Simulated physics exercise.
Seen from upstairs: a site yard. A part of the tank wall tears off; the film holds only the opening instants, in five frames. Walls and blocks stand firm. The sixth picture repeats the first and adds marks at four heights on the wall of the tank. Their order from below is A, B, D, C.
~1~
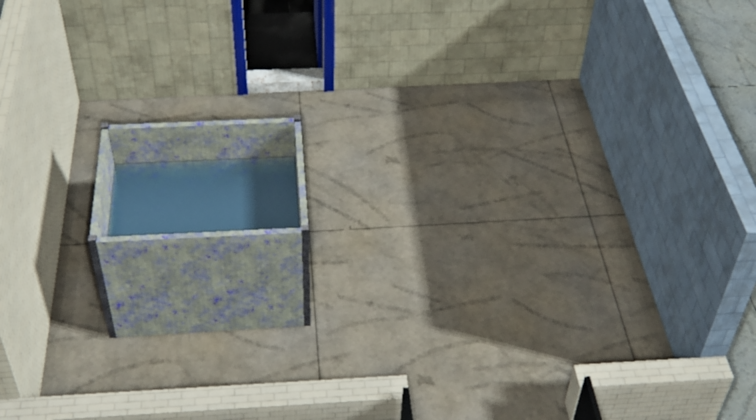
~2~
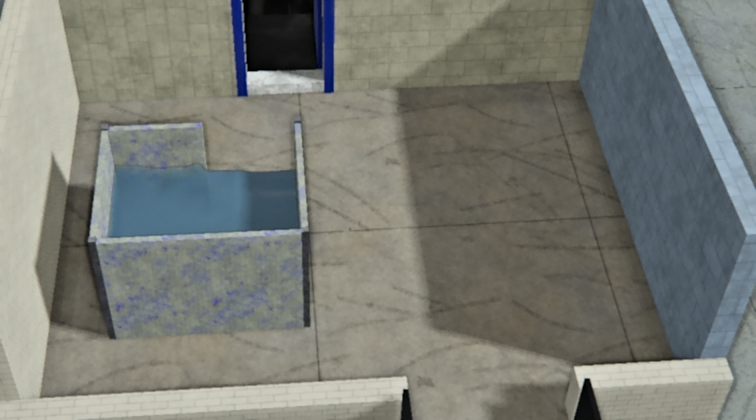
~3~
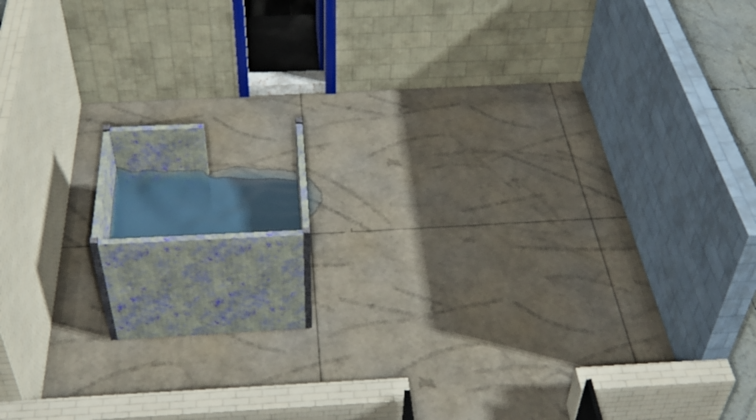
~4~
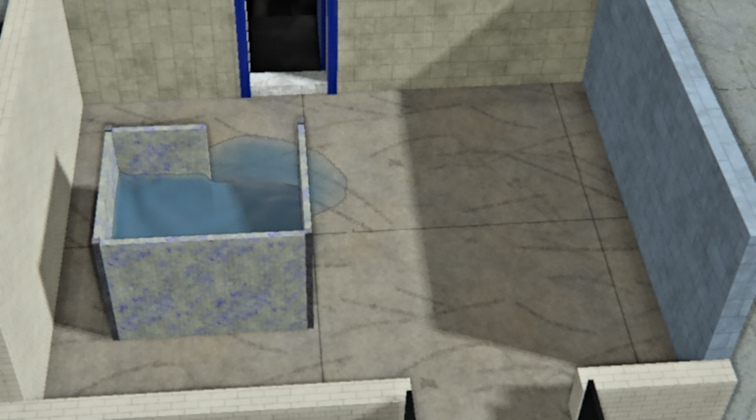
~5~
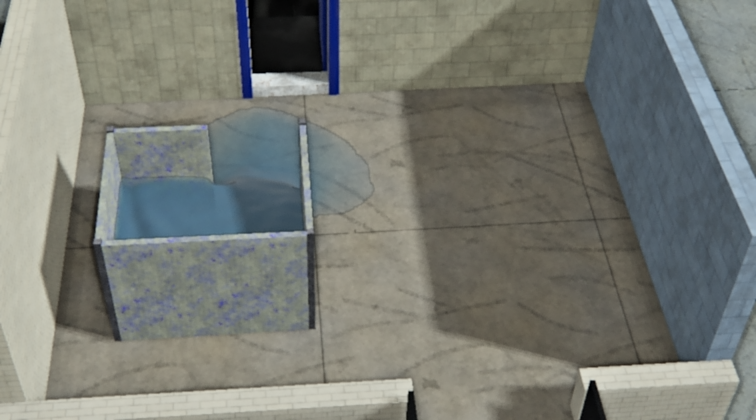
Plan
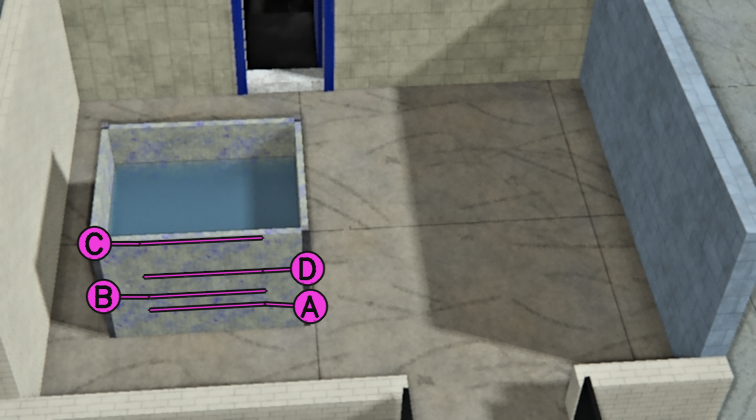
The video shows a walled yard with a stone-sided tank of water near a blue doorway; part of the tank's back wall disappears, and water flows out through the gap, spreading across the paved ground behind and to the right.
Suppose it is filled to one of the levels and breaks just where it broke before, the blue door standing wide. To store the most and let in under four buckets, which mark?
It is A.
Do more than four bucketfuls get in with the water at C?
Yes, that goes wrong.
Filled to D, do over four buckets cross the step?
Yes, it does.
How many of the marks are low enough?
One of them.
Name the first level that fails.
B.
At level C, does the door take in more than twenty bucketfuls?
Yes, it does.
On the marked copy, A at (208, 307); B at (206, 293); C at (200, 240); D at (204, 273); from the bottom up A, B, D, C.
With A, a splash gets over, under a bucket.
With B, about 8 bucketfuls get in.
With C, dozens of bucketfuls pour in.
With D, dozens of bucketfuls pour in.
